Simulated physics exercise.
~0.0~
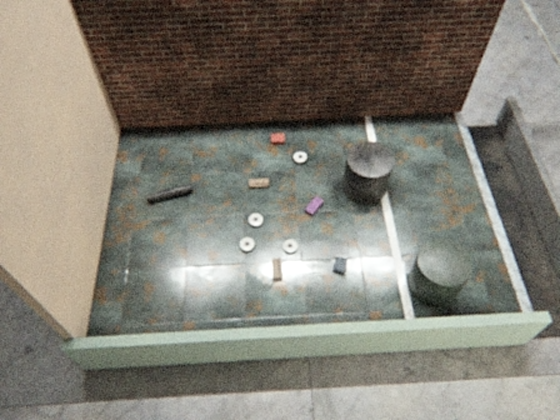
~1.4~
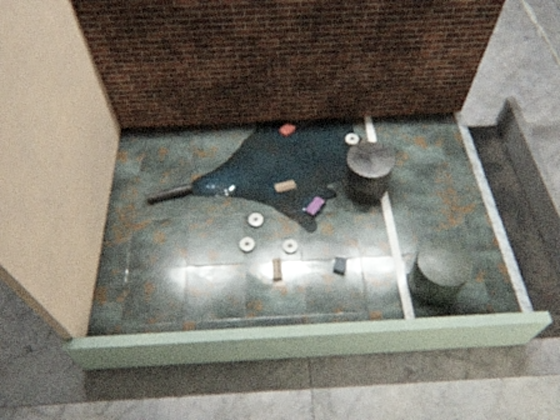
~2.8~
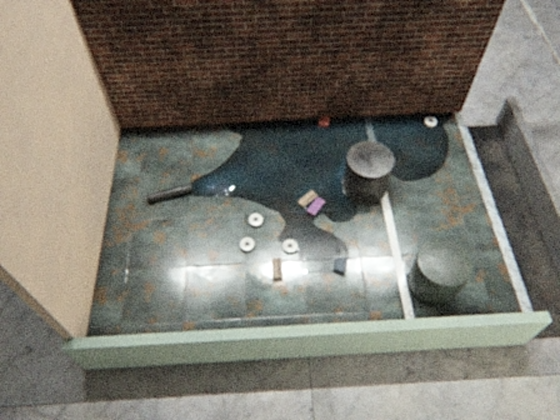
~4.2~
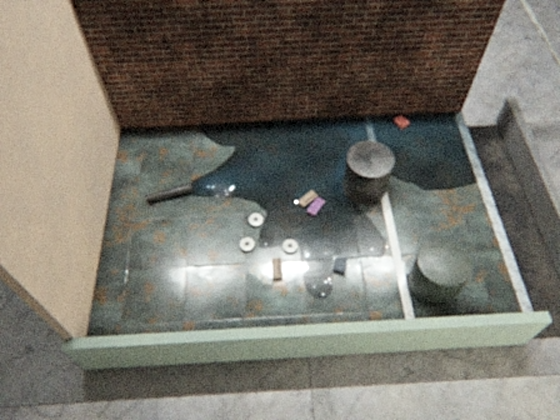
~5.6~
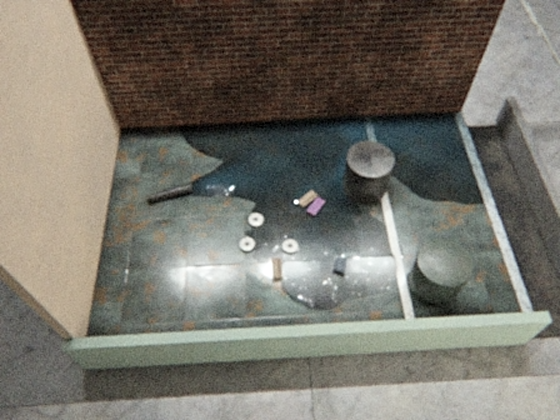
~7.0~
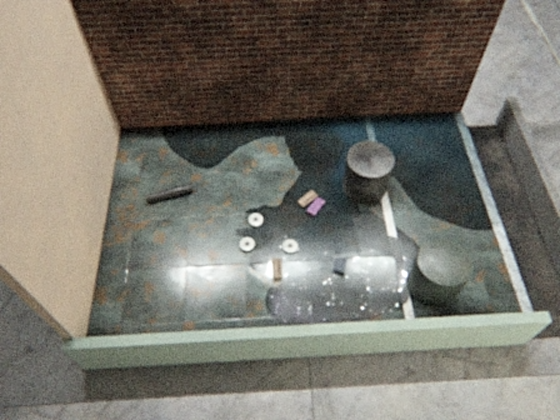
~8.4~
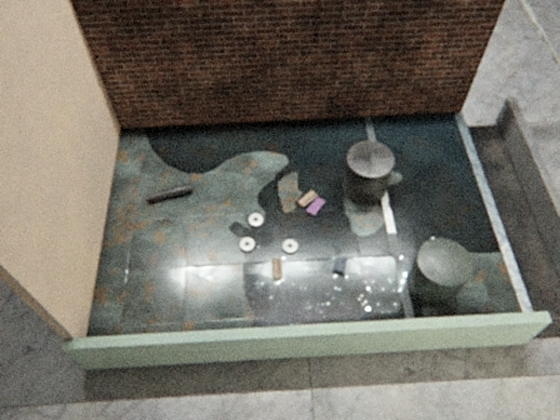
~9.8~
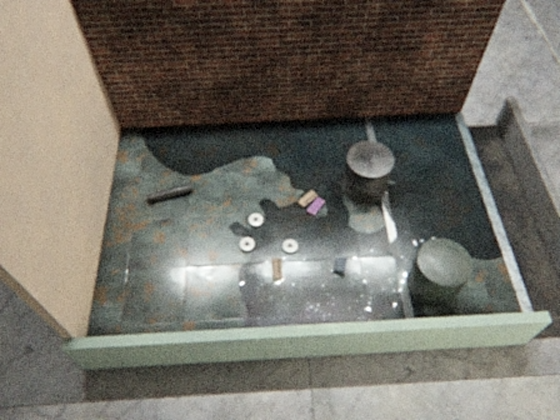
A walled bay floods as water carries a red block and white ring away rightward.
